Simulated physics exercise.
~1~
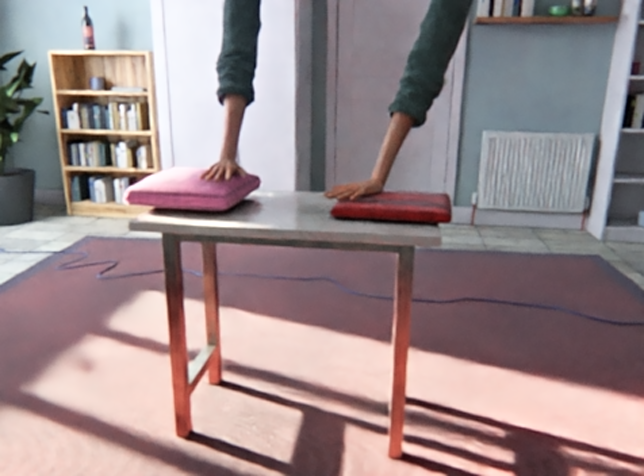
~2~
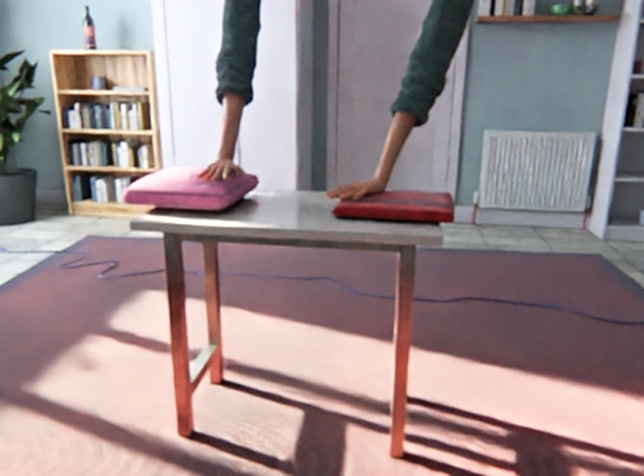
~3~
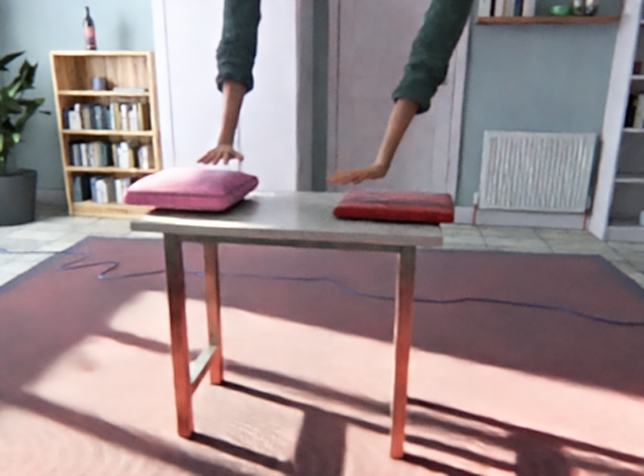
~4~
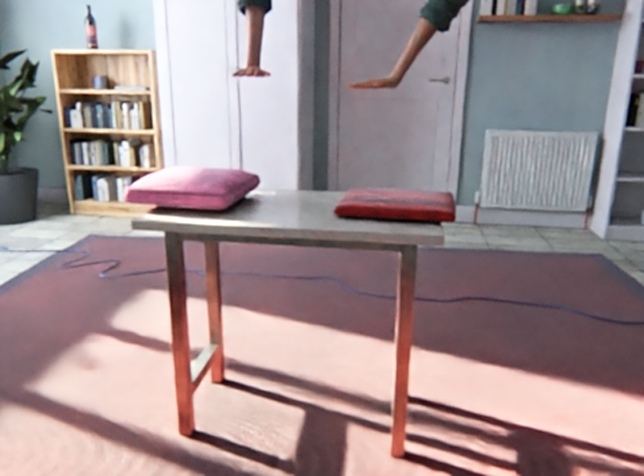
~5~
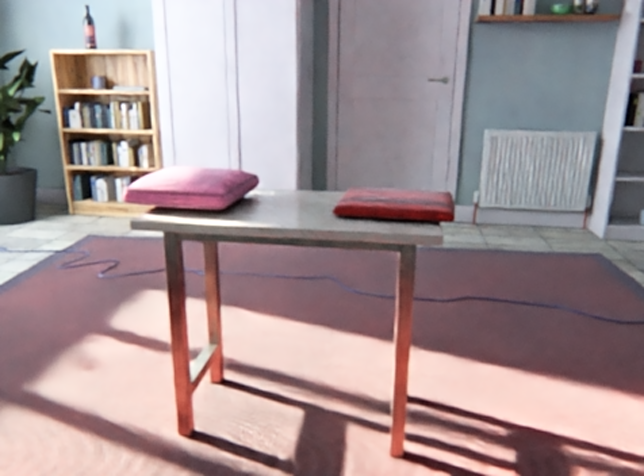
At the start, two hands in dark green sleeves rest on a side table, one on a pink cushion at the left end and the other on a red seat pad at the right. They hold there briefly, with both pieces already close to the table's ends. The hands then lift off and let go. They rise higher above the table and leave the view at the top, while the camera sways slightly. At the end, the pink cushion and the red seat pad both lie still on the tabletop, unattended.
